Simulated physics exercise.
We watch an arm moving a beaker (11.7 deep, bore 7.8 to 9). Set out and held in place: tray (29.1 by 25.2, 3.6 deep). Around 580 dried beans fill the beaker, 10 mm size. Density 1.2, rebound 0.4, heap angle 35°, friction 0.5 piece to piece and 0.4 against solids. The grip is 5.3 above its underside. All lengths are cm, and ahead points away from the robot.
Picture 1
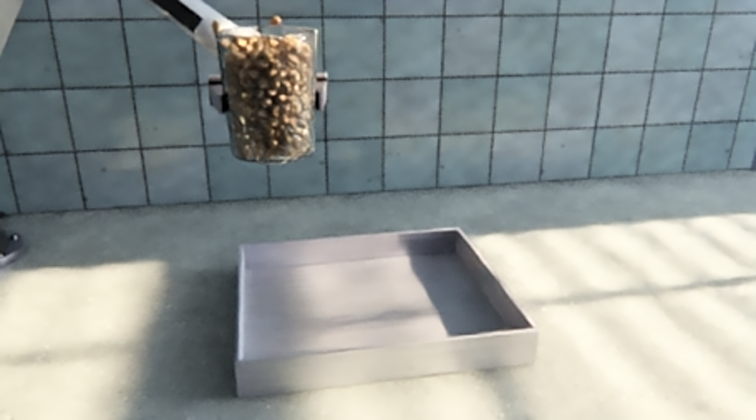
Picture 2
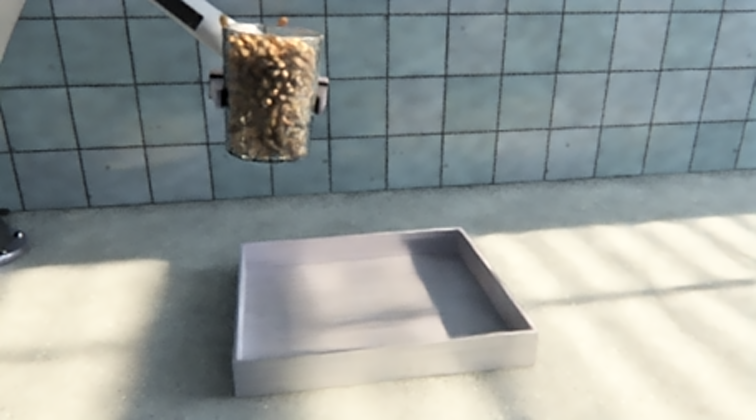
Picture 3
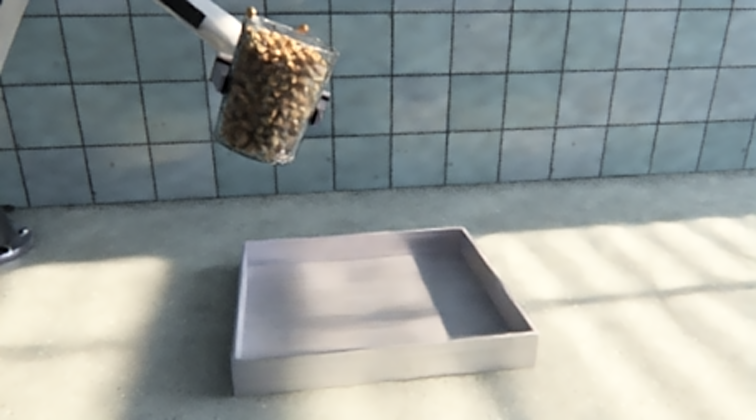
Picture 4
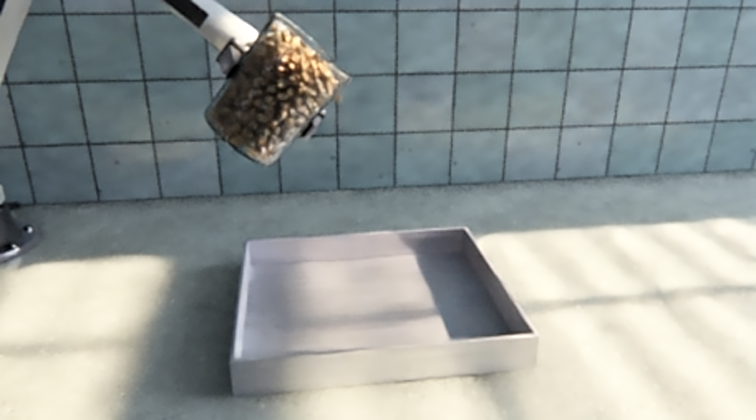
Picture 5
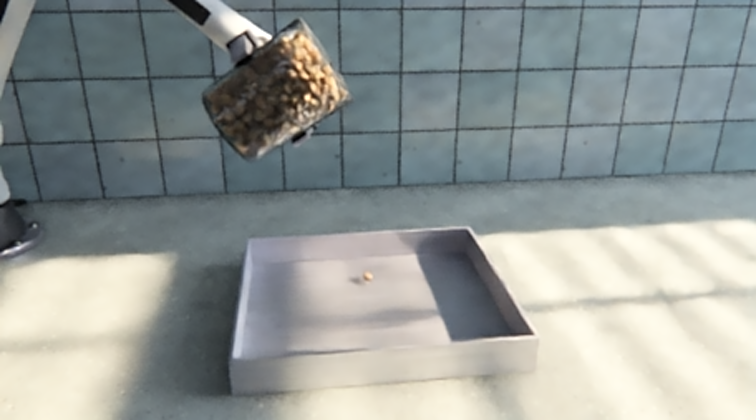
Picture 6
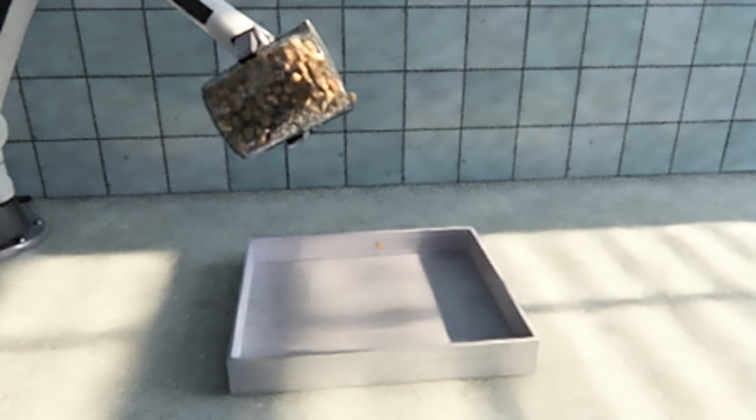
A white and black robot arm reaches in from the upper left, seen from a fixed, slightly raised view over a pale grey counter backed by blue-green tiles. It grips a clear beaker full of tan and brown beans above a shallow, light grey tray crossed by sunlight and shadow. The arm steadily tilts the beaker to the right, the beans shift toward its rim, and a single bean drops into the tray.
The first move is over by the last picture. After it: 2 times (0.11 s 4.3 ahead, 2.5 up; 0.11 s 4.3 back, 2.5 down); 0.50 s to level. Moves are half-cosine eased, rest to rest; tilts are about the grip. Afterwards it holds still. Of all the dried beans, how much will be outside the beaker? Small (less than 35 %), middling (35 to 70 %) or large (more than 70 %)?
A middling share, 35 to 70 %, ends outside the beaker.
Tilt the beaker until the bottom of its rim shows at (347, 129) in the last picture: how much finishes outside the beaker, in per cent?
Some 90 per cent.
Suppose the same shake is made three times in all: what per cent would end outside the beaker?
In that case some 65 per cent.
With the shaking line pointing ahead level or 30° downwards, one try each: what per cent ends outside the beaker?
Some 40 and 20 per cent.
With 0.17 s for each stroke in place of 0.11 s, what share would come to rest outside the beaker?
Then about 20 per cent.
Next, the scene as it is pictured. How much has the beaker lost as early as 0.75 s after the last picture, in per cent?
About 60 per cent by then.
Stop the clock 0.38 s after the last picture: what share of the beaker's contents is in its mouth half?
About 65 per cent.
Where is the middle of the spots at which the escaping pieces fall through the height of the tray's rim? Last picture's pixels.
Near (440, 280).
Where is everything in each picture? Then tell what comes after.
The first picture shows beaker middle at (270, 95), level; upper third of the load around (268, 64), from x 215 to 310, top at y 20; 580 in the beaker.
The second picture shows beaker middle at (271, 95), tilted 6° forward; upper third of the load around (270, 64), from x 225 to 310, top at y 20.
The third picture shows beaker middle at (272, 94), tilted 22° forward; upper third of the load around (274, 65), from x 225 to 320, top at y 15.
The fourth picture shows beaker middle at (275, 95), tilted 41° forward; upper third of the load around (281, 69), from x 215 to 335, top at y 30; 579 in the beaker, 1 in flight or on a rim.
The fifth picture shows beaker middle at (276, 95), tilted 57° forward; upper third of the load around (284, 72), from x 215 to 370, top at y 40; 579 in the beaker, 1 in the tray.
The sixth picture shows beaker middle at (277, 95), tilted 63° forward; upper third of the load around (283, 74), from x 215 to 380, top at y 45; 579 in the beaker, 1 in the tray.
Then, 0.38 s after the last picture, tilted 63° forward, highest piece 30 above the table; 321 in the beaker, 217 in the tray, 12 on the table or floor, 30 in flight or on a rim.
Then, 0.75 s after the last picture, tilted 20° forward, highest piece 30 above the table; 306 in the tray, 242 in the beaker, 30 on the table or floor, 2 in flight or on a rim.
Then, 1.14 s after the last picture, level, highest piece 28 above the table; 308 in the tray, 242 in the beaker, 30 on the table or floor.
Then, 2.19 s after the last picture, level, highest piece 28 above the table; 308 in the tray, 242 in the beaker, 30 on the table or floor.
Final count, 308 in the tray, 242 in the beaker, 30 on the table or floor. That is 58 % outside the beaker.
